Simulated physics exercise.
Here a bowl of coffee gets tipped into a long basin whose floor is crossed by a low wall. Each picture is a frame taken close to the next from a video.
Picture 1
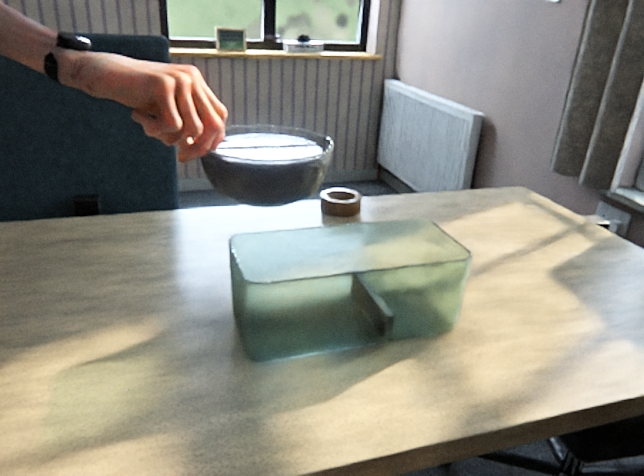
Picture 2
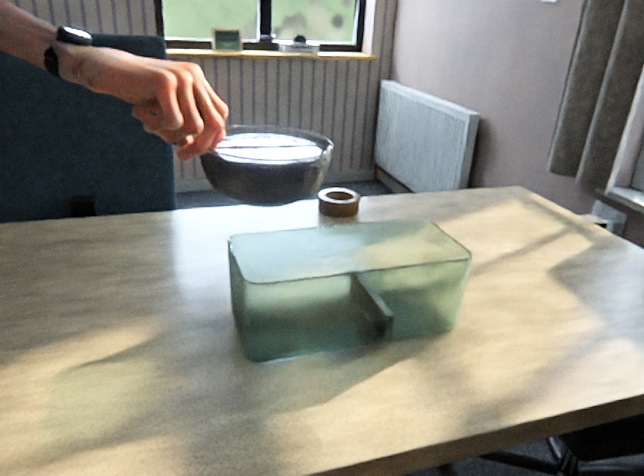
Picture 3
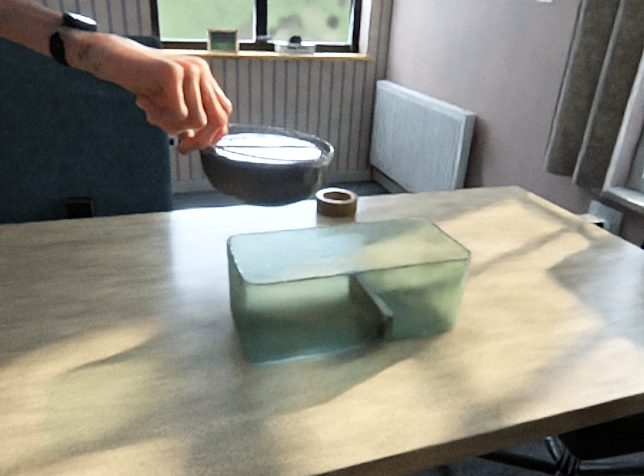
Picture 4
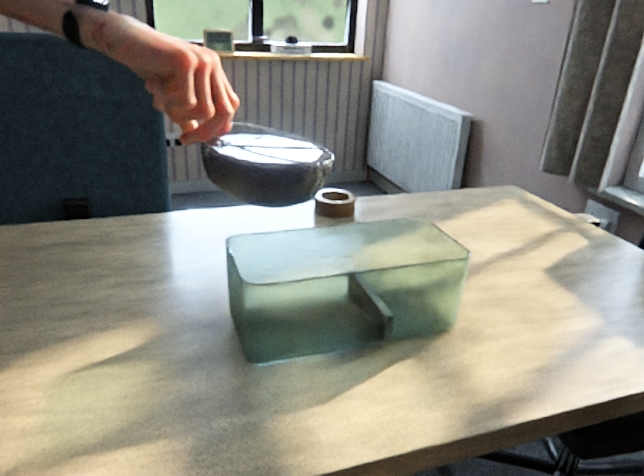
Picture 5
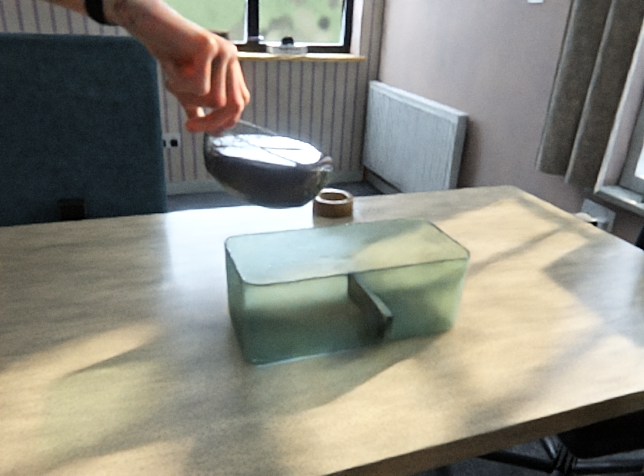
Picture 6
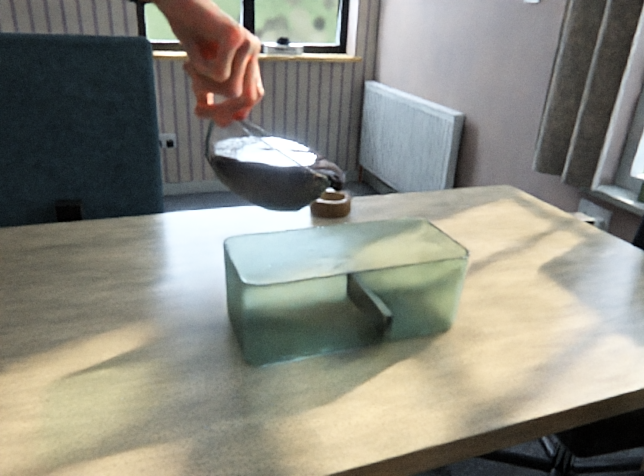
In a sunlit room with a wooden table, a hand holds a dark bowl level above a long, greenish basin with a low wall inside, then gradually tilts the bowl down toward the right, its shiny liquid surface visible.
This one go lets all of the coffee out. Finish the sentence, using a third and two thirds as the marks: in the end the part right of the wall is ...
Less than a third of the whole.
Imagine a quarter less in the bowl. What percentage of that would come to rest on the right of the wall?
Near 10 %.
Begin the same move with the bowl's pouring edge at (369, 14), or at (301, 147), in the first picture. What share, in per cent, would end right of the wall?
It comes to 60 % the first time and 15 % the second.
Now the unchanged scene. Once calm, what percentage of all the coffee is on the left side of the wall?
Close to 75 in a hundred.
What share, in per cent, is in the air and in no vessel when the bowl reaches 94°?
Around 25 in a hundred.
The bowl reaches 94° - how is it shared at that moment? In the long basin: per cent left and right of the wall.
45 per cent left, 20 per cent right.
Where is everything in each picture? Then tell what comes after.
The first frame shows tilt 0°; pouring edge (328, 141); surface from (202, 151) to (324, 147); the long basin's rim runs from (236, 259) to (450, 238); the wall's top is at (371, 292).
The second frame shows tilt 1°; pouring edge (328, 142); surface from (201, 151) to (324, 147).
The third frame shows tilt 6°; pouring edge (328, 146); surface from (202, 149) to (324, 148).
The fourth frame shows tilt 12°; pouring edge (329, 154); surface from (204, 148) to (326, 150).
The fifth frame shows tilt 21°; pouring edge (328, 164); surface from (206, 148) to (326, 158); 3 per cent is over the edge.
The sixth frame shows tilt 32°; pouring edge (326, 175); surface from (208, 152) to (317, 163); 10 per cent is over the edge.
A moment on, the bowl is tipped on its side and 12 per cent is still to pour, 44 is left of the wall and 19 right of it.
Next, the bowl is tipped right over and 0 per cent is still to pour, 73 is left of the wall and 22 right of it.
Then the bowl is tipped right over and 0 per cent is still to pour, 73 is left of the wall and 24 right of it.
Later the bowl is tipped right over and 0 per cent is still to pour, 73 is left of the wall and 24 right of it.
At rest 73 per cent lies left of the wall, 24 right of it and 3 outside.
